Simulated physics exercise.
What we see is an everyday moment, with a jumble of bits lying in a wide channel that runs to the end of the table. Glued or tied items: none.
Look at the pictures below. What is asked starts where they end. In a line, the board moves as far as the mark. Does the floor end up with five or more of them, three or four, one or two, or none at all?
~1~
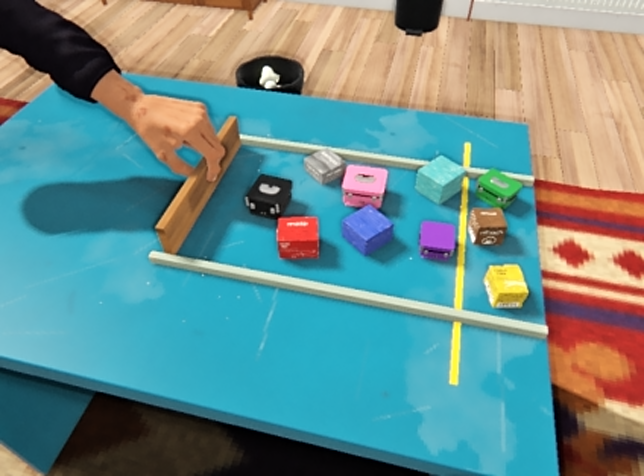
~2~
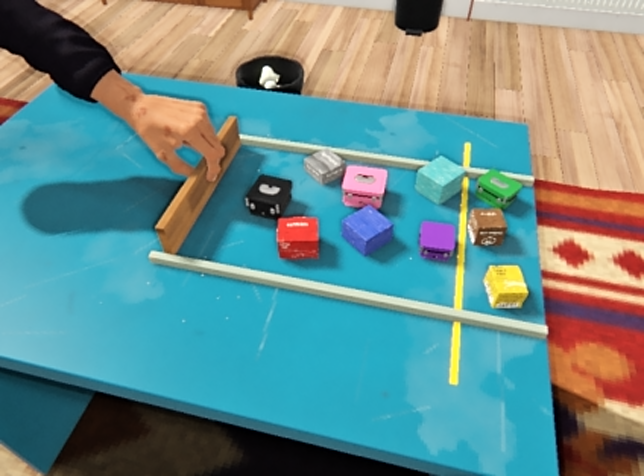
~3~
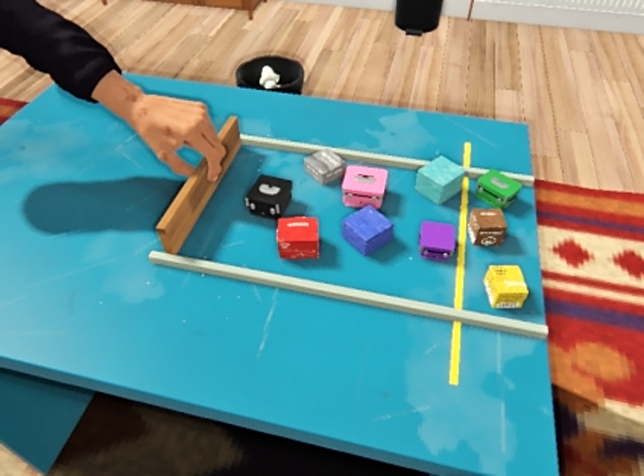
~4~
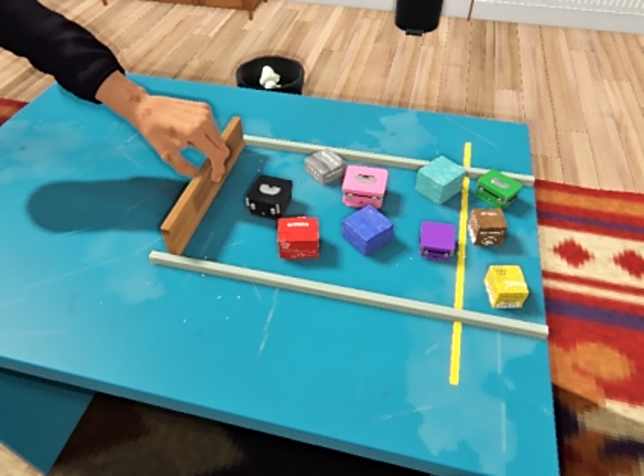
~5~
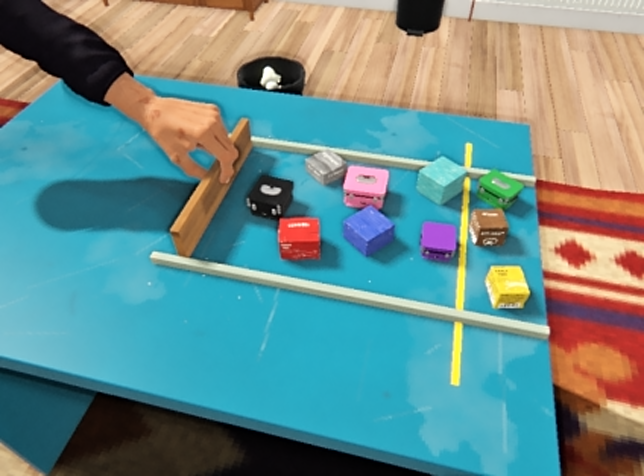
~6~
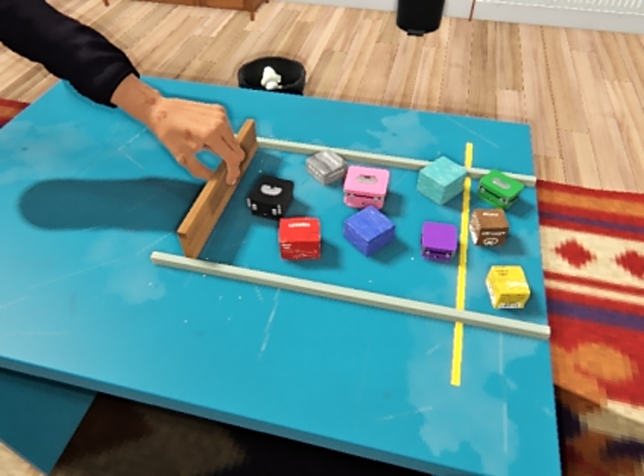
The floor ends up with one or two.
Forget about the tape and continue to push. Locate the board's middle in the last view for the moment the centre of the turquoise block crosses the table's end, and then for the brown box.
Around (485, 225) first and around (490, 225) second.
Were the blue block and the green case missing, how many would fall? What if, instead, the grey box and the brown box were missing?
Going first to second: 0 and 1.
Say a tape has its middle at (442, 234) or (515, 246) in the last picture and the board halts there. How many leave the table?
The counts: 0 and 6.
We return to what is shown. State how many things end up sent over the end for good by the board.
Altogether the count is 1.
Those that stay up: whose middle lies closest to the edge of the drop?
Yellow box.
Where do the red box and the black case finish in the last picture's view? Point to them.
Final positions - red box around (486, 295), black case around (485, 239).
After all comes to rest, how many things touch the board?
Total: 4.
Soon after, none off yet; yellow box at rest near (507, 287); green case at rest near (499, 191); brown box at rest near (489, 227).
After that, none off yet; yellow box at rest near (507, 287); green case at rest near (499, 191); brown box moving near (492, 226).
In the end, the number that fall off is one or two; gone, green case.
